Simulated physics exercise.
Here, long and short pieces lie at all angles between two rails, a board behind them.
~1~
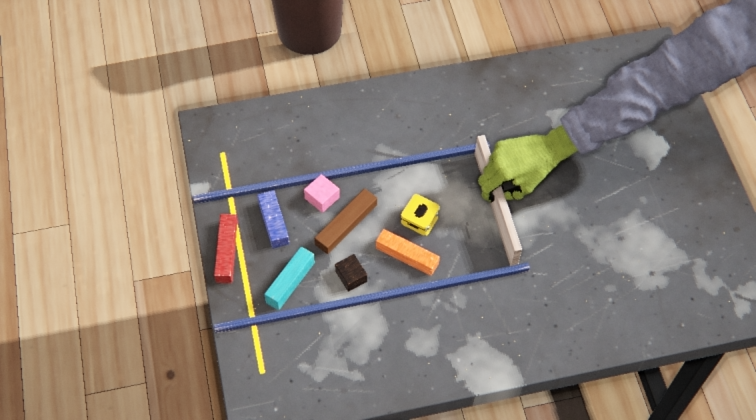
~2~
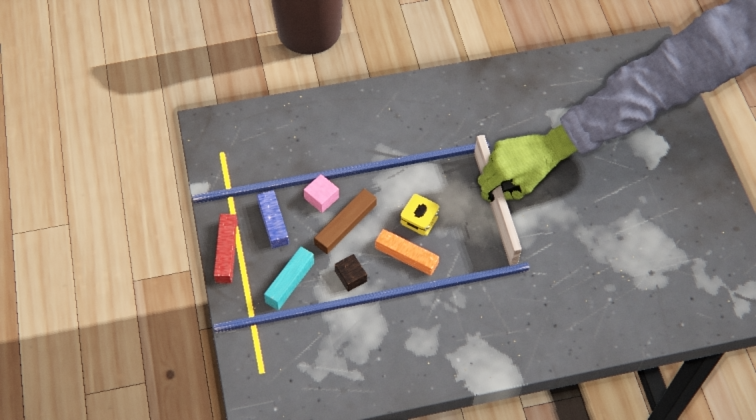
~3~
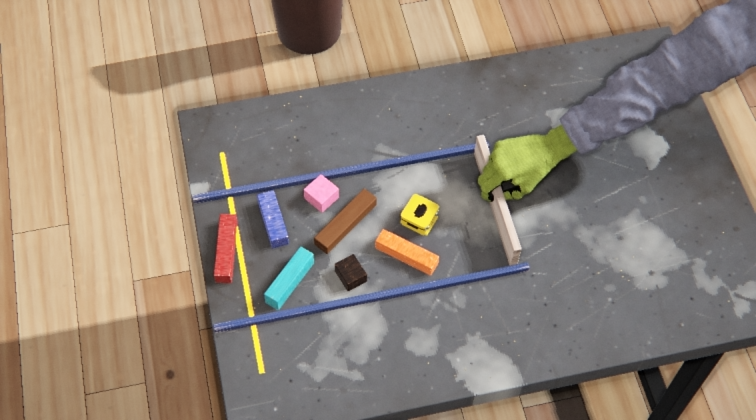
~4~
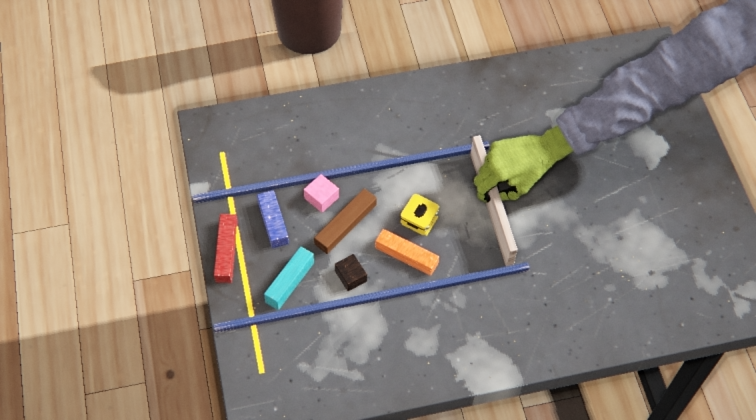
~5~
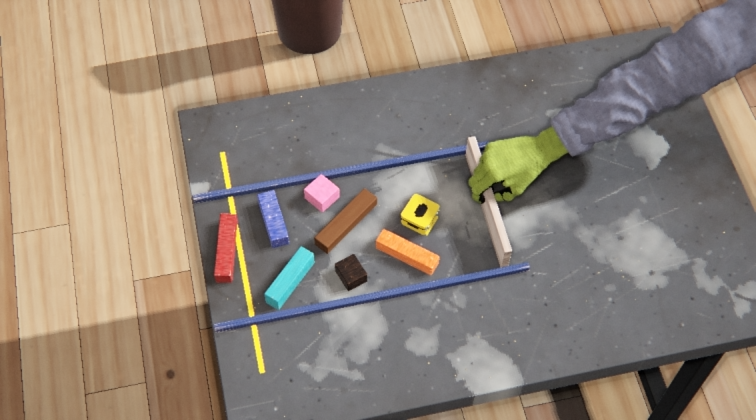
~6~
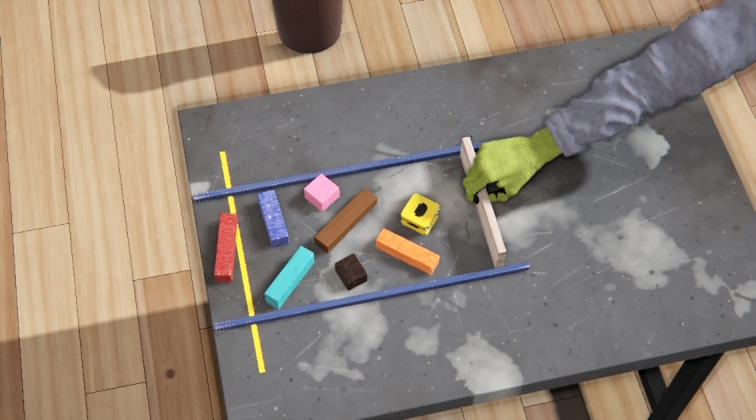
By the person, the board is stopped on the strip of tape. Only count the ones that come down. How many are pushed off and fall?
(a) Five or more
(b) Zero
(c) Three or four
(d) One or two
c.
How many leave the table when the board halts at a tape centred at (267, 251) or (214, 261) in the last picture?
1, then 8.
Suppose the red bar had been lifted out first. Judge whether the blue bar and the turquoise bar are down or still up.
The blue bar comes down, the turquoise bar falls.
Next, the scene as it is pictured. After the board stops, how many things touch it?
The count in contact is 3.
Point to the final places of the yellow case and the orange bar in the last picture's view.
They come to rest around (220, 252) and (219, 283).
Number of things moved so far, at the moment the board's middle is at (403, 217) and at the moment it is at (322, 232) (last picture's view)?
Well, it's 2 at the first one and 7 at the second.
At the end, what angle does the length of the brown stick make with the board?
The angle comes out near 50 degrees.
Soon after, none off yet; red bar at rest near (226, 247); blue bar at rest near (273, 218); turquoise bar at rest near (290, 278).
Then, none off yet; red bar at rest near (226, 247); blue bar moved a little near (246, 215); turquoise bar moved a little near (259, 288).
At rest, the number that fall off is three or four; fallen, turquoise bar, blue bar and red bar.
